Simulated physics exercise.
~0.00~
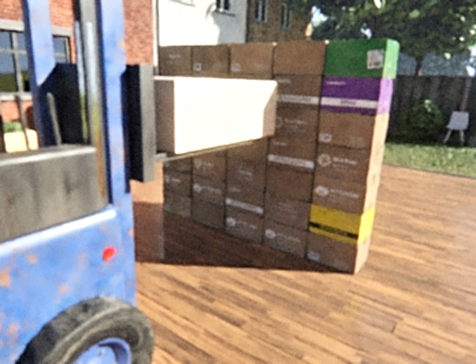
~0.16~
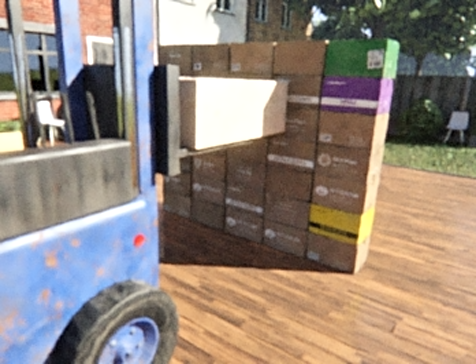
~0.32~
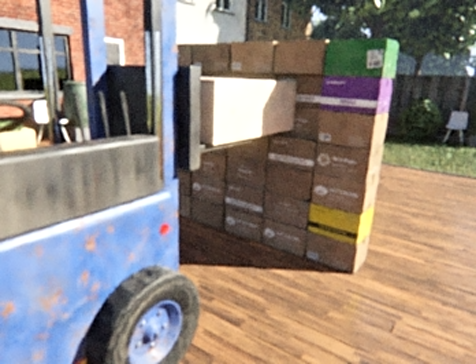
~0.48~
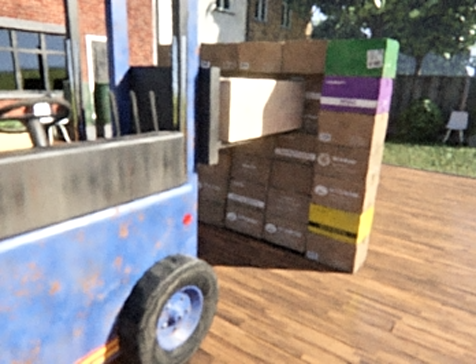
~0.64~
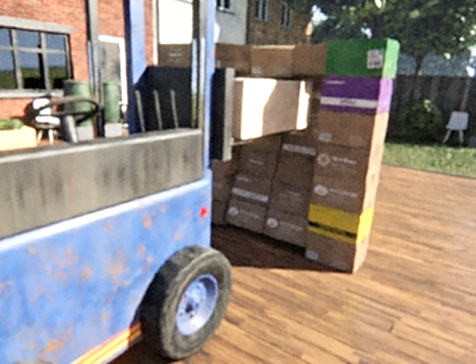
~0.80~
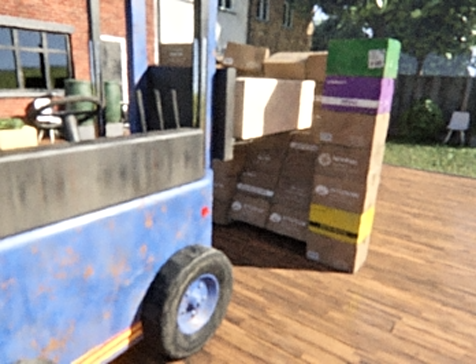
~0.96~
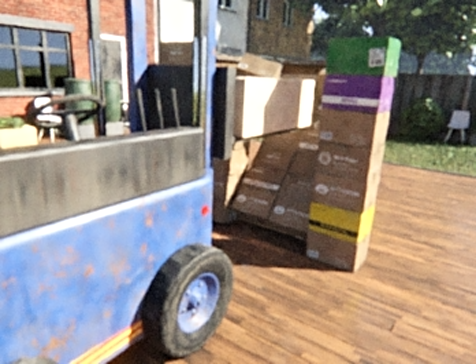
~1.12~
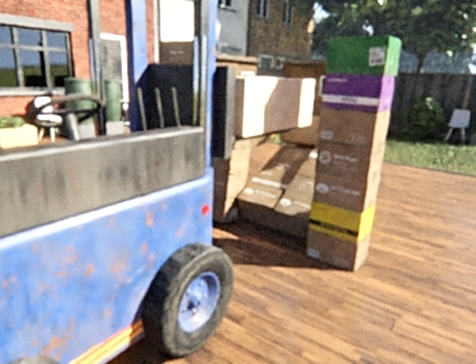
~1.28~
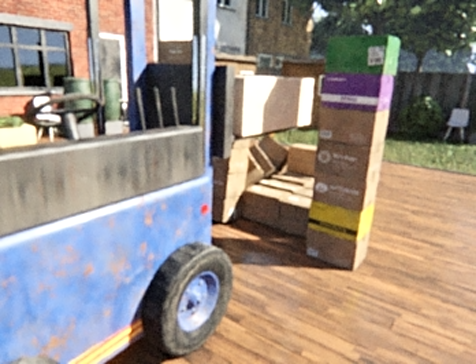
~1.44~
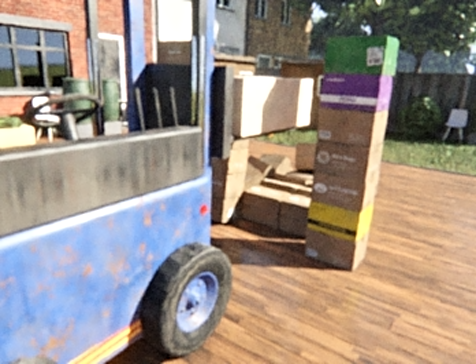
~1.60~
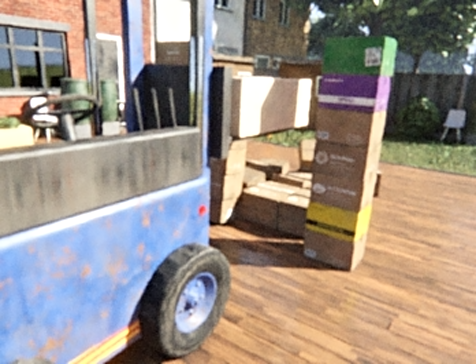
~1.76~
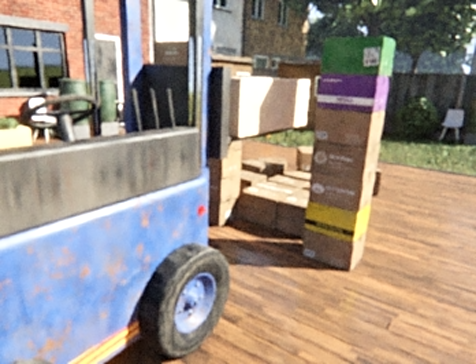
At first, a blue forklift with a long pale case on its raised forks stands at the left of a wall of brown cartons on a wooden deck. It rolls right, and the case reaches the upper part of the wall. The forklift stops as the stacks behind the case begin to lean away. They tip further and topple backward, their cartons turning over as they drop into a low heap. The column at the right end, with its green, purple and yellow cartons, stays upright, standing alone beside the fallen boxes while the case remains raised.
